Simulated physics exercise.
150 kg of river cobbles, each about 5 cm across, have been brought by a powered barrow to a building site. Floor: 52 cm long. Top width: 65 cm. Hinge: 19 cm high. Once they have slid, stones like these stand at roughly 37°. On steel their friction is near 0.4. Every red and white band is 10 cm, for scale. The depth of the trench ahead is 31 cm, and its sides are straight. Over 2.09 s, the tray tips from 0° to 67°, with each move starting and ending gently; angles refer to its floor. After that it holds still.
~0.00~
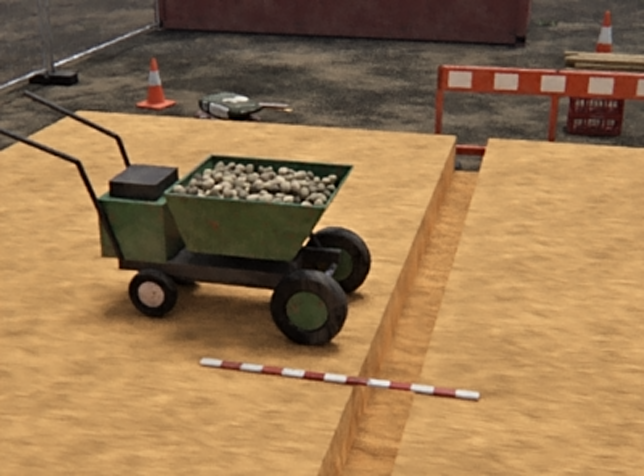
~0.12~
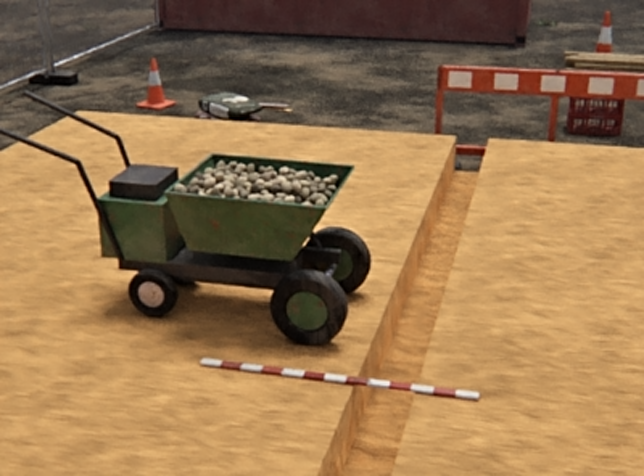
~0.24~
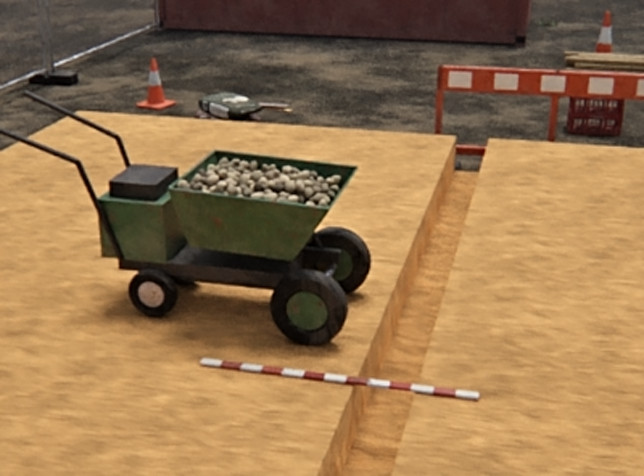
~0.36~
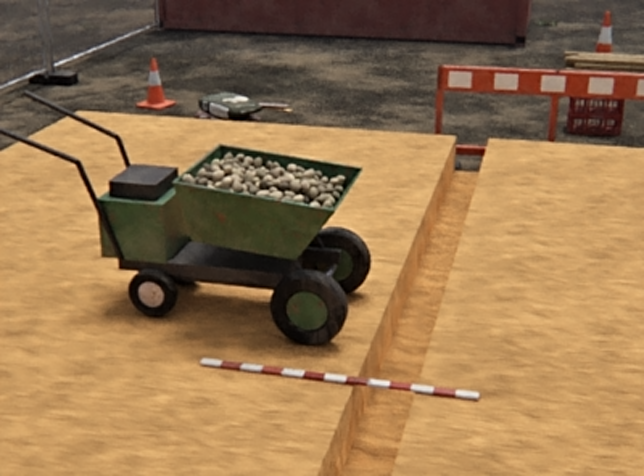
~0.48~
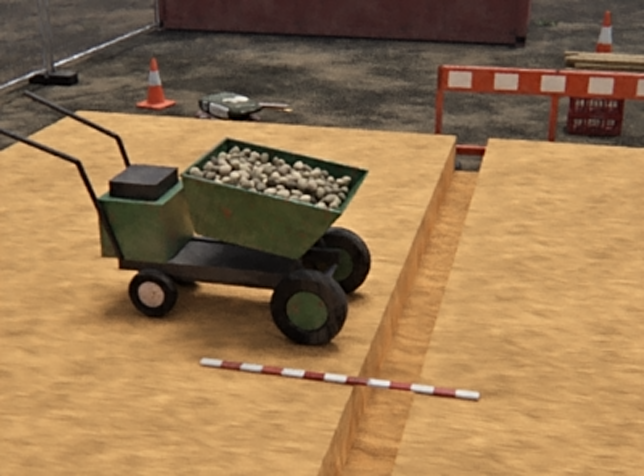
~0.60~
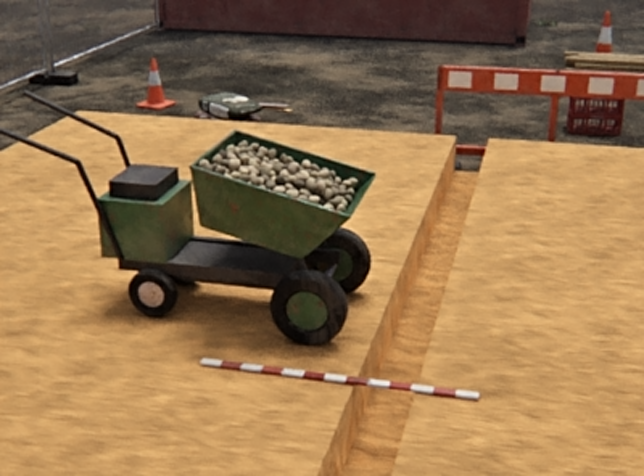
To begin with, a green barrow heaped with rounded stones stands on sandy ground left of a narrow trench, its tray level behind a red and white banded pole. The tray then tilts slowly forward to the right, its rear rising from the chassis, while the wheels stay put.
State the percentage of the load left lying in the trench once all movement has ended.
The share left there is about 25 per cent.
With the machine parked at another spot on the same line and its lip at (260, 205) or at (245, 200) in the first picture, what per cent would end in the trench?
Roughly 75 in a hundred, then 65 in a hundred.
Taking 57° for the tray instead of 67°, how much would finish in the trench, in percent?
Trench share: Approx. 10%.
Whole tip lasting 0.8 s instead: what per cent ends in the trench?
Trench share: Approx. 15%.
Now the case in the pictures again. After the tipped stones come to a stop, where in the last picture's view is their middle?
Near (460, 329).
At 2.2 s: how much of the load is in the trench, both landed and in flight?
Around 0 per cent of it.
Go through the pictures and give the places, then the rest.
In the first frame, the tray is at 0°, its lip at (324, 209); the top of the load is at (265, 178).
In the second frame, the tray is at 1°, its lip at (325, 209); the top of the load is at (259, 176); the stones move at 0.1 m/s on average.
In the third frame, the tray is at 2°, its lip at (329, 210); the top of the load is at (244, 172); the stones move at 0.2 m/s on average.
In the fourth frame, lip at (334, 211), floor tilted 5°, highest stones at (238, 167); the stones move at 0.3 m/s on average.
In the fifth frame, the tray is at 9°, its lip at (341, 214); the top of the load is at (235, 159); the stones move at 0.3 m/s on average.
In the sixth frame, the tray is at 13°, its lip at (349, 217); the top of the load is at (241, 152); the stones move at 0.4 m/s on average.
After 1.6 s the floor is at 57°; 99 % in the tray, 1 % in the trench; the foremost stones are at (429, 272).
After 2.2 s the floor is at 67°; 66 % in the tray, 1 % in the trench, 32 % past the trench; the foremost stones are at (546, 350).
After 2.5 s the floor is at 67°; 48 % in the tray, 4 % in the trench, 48 % past the trench; the foremost stones are at (607, 355).
After 4.5 s the floor is at 67°; 21 % in the tray, 25 % in the trench, 53 % past the trench; the foremost stones are past the picture's edge.
